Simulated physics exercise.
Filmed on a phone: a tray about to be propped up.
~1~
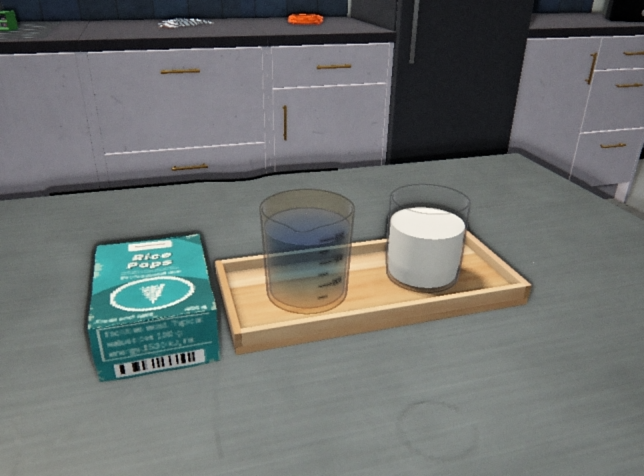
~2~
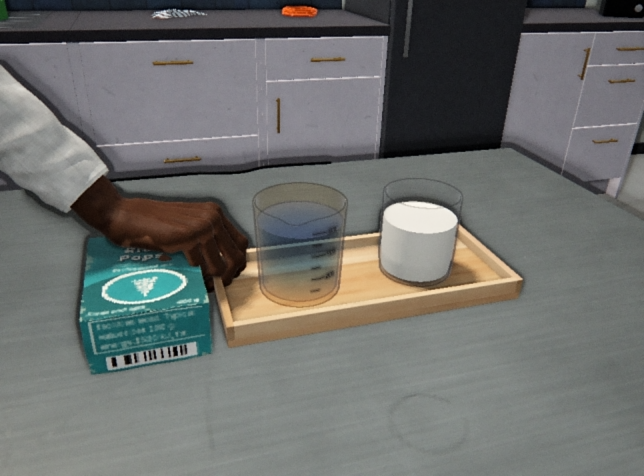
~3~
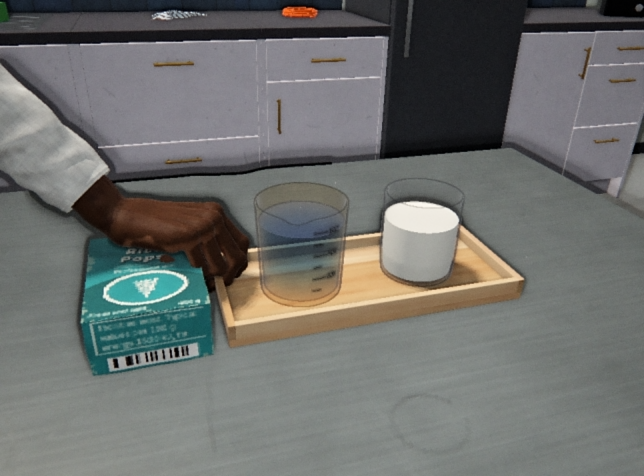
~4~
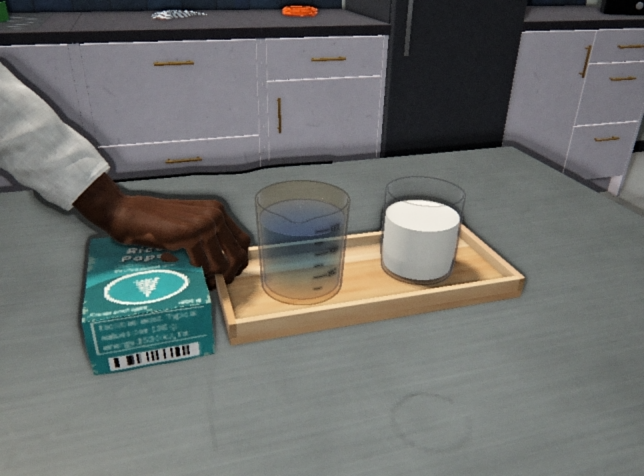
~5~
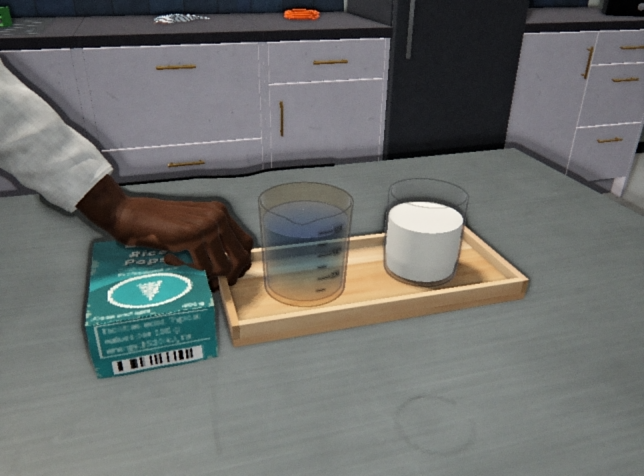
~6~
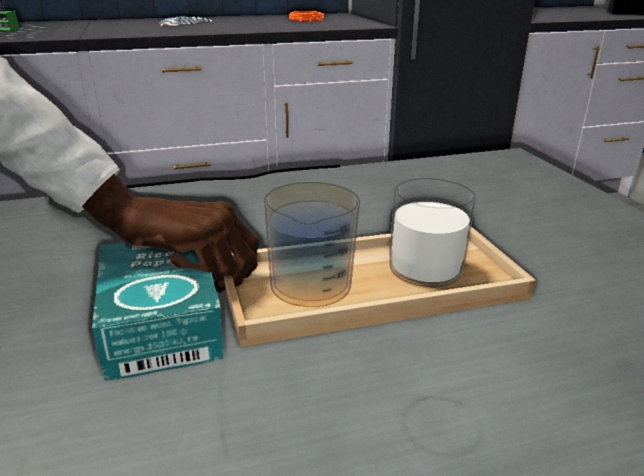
The footage shows a wooden tray holding a measuring jug of bluish liquid and a mug of white liquid beside a teal packet; a hand reaches in from the left, grips the tray's left end and raises it very slightly.
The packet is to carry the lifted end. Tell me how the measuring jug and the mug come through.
On the left the measuring jug stays dry outside, on the right the mug stays dry outside.
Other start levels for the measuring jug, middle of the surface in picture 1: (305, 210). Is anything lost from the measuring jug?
Then: Loses some.
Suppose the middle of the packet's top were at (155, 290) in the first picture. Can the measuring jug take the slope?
Then: Holds.
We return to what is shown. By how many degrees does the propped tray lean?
At 12° or so.
Soon after, the tray slopes by about 7°; measuring jug, nothing has left it; mug, nothing has left it.
Later, the tray slopes by about 14°; measuring jug, nothing has left it; mug, nothing has left it.
In the end, the tray slopes by about 12°, resting on the packet; measuring jug, nothing has left it; mug, nothing has left it.
